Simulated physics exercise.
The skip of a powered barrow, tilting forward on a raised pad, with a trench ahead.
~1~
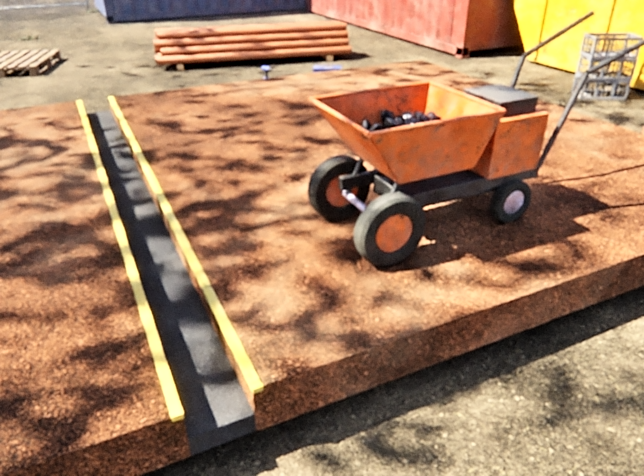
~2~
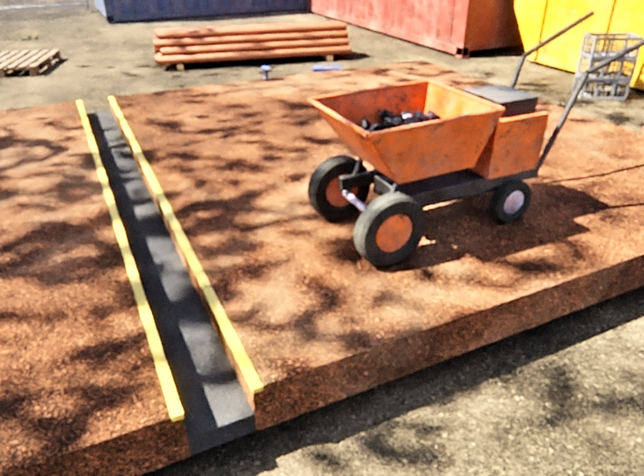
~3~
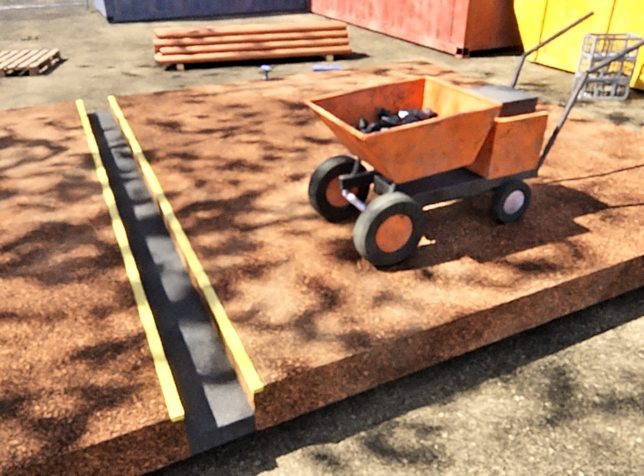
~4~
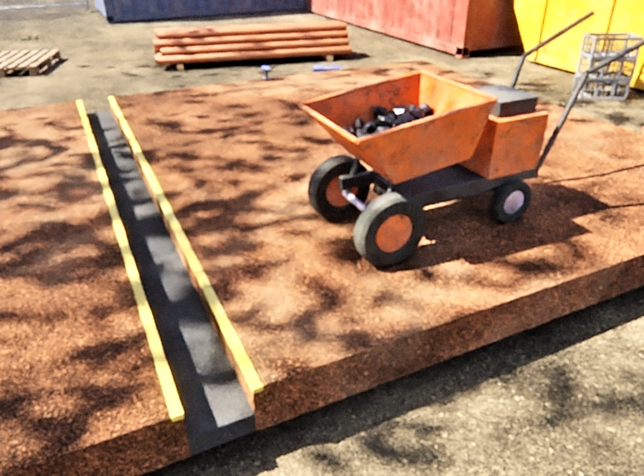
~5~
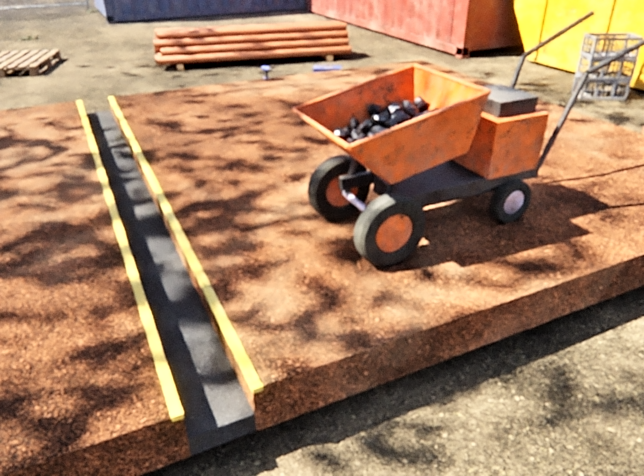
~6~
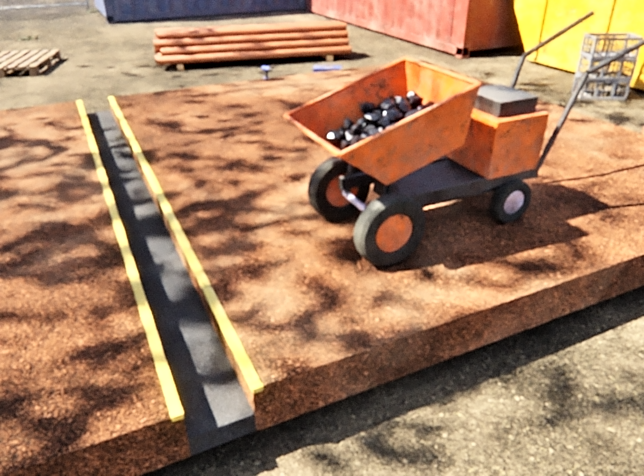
An orange powered barrow stands still while its skip of black lumps tilts toward the left.
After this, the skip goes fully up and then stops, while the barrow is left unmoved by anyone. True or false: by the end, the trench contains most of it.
False.
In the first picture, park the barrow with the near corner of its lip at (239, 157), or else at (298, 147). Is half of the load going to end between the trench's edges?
The lesser portion first, the greater portion second.
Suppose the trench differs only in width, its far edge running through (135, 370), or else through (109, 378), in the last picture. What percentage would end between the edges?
About 30 and 30 per cent.
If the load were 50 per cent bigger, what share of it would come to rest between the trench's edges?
Roughly 30 percent.
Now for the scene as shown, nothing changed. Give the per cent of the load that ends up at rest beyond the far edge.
It comes to close to 0 %.
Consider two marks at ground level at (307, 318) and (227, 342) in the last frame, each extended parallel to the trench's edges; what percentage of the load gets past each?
Close to 90 per cent, then close to 30 per cent.
Just after the last frame, skip tipped steeply; every one in the skip.
A moment on, skip tipped right over; almost all in the skip; about a tenth short of the trench.
Further on, skip tipped right over; roughly a quarter in the skip; roughly two thirds short of the trench; roughly a quarter in or heaped over the trench.
When it is over, skip tipped right over; about a tenth in the skip; roughly two thirds short of the trench; roughly a third in or heaped over the trench; not one beyond it.
